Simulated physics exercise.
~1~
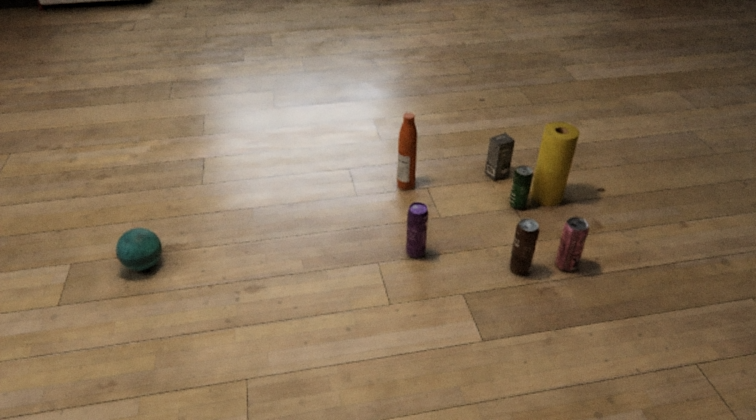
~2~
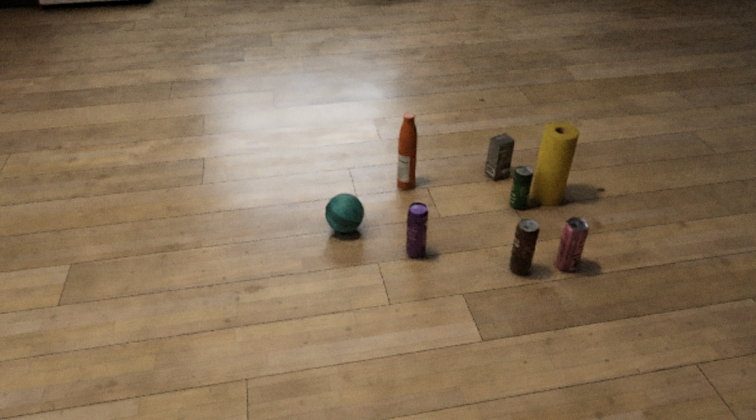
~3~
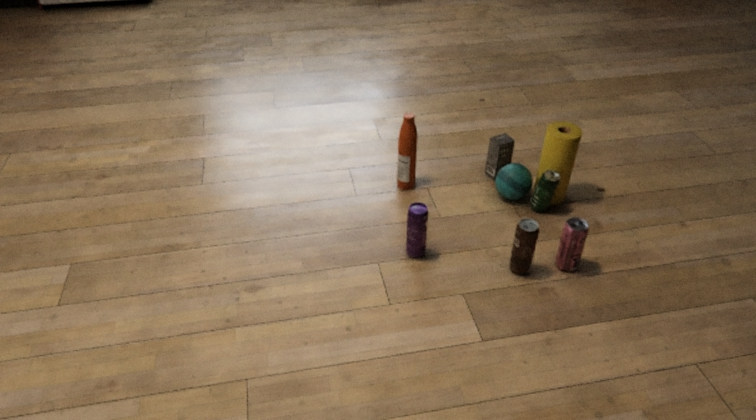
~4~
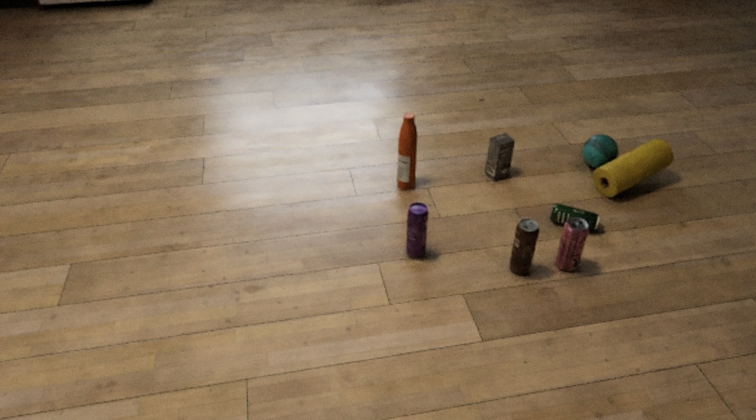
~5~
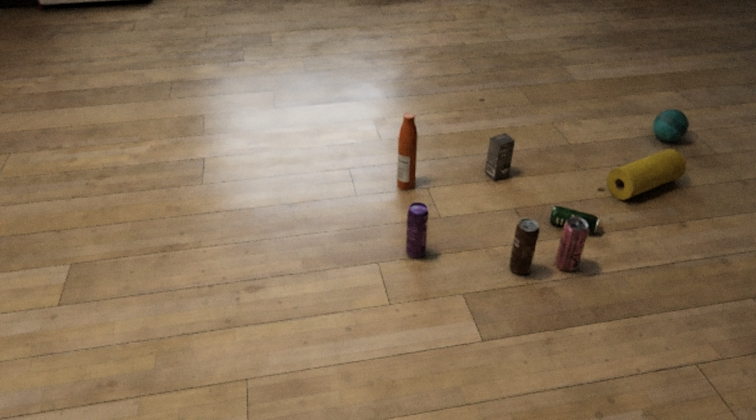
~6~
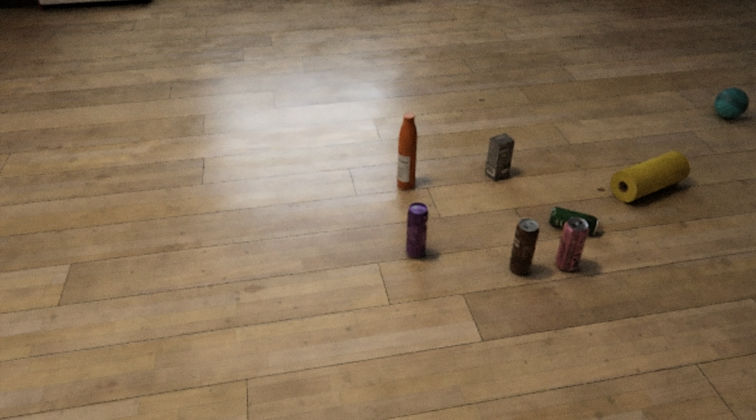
A turquoise ball rolls rightward across a wooden floor past an orange bottle and a purple can, knocks over a green can and a yellow roll, and continues toward the far right, leaving both on their sides while the grey carton and the other cans stay standing.
